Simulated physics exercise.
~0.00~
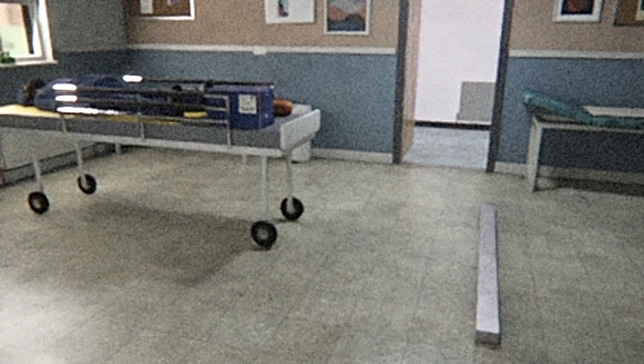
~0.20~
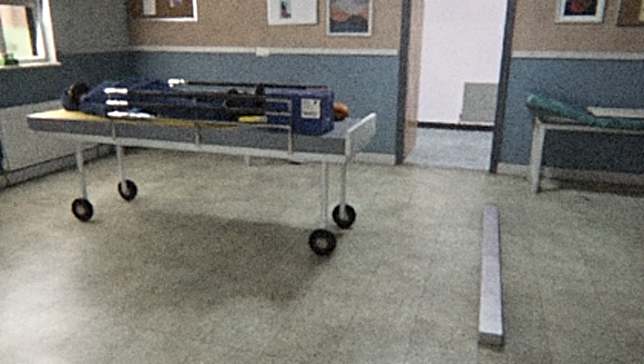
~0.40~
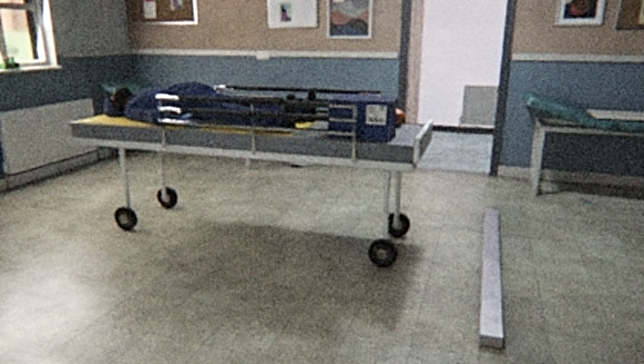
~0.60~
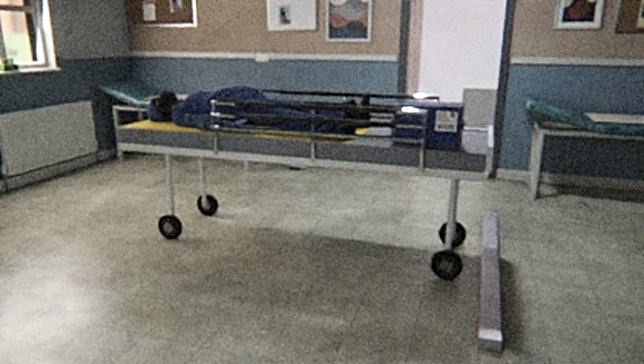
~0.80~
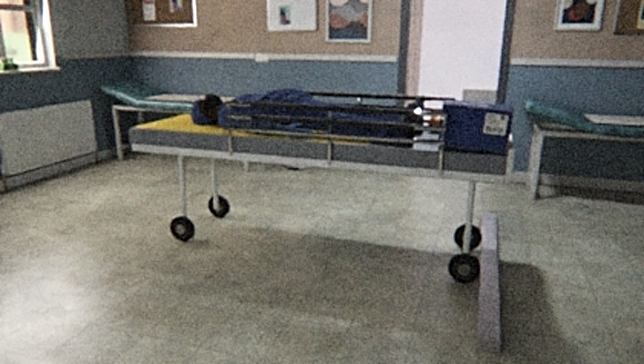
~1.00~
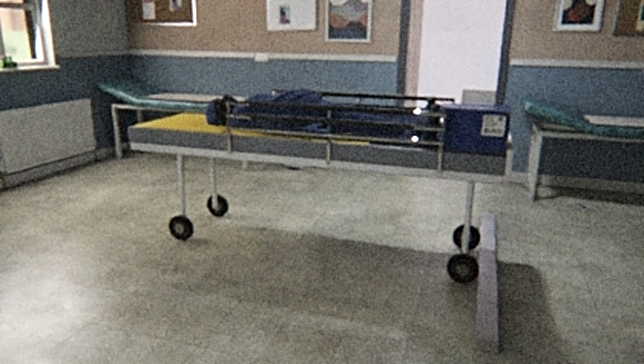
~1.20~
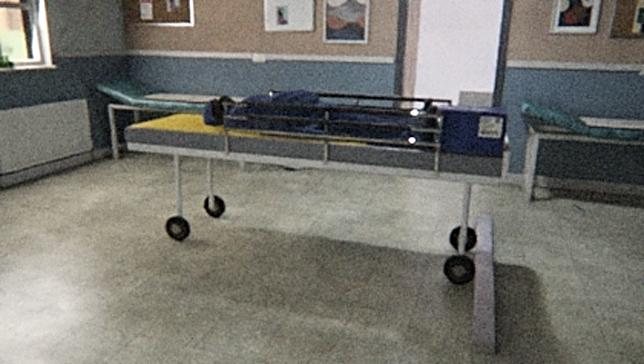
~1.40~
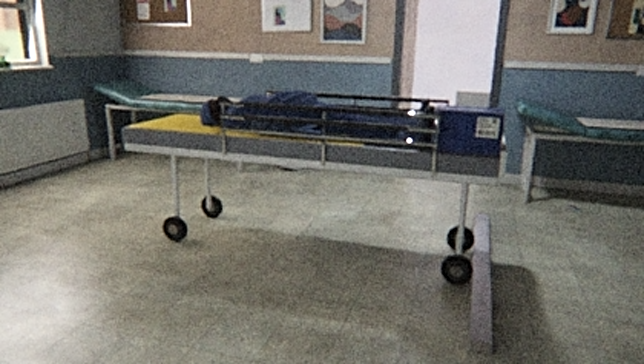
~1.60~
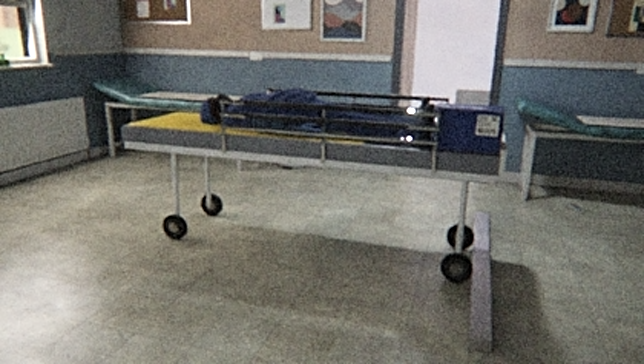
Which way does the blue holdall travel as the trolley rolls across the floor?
The blue holdall moves to the right, carried along on the trolley towards the sill.
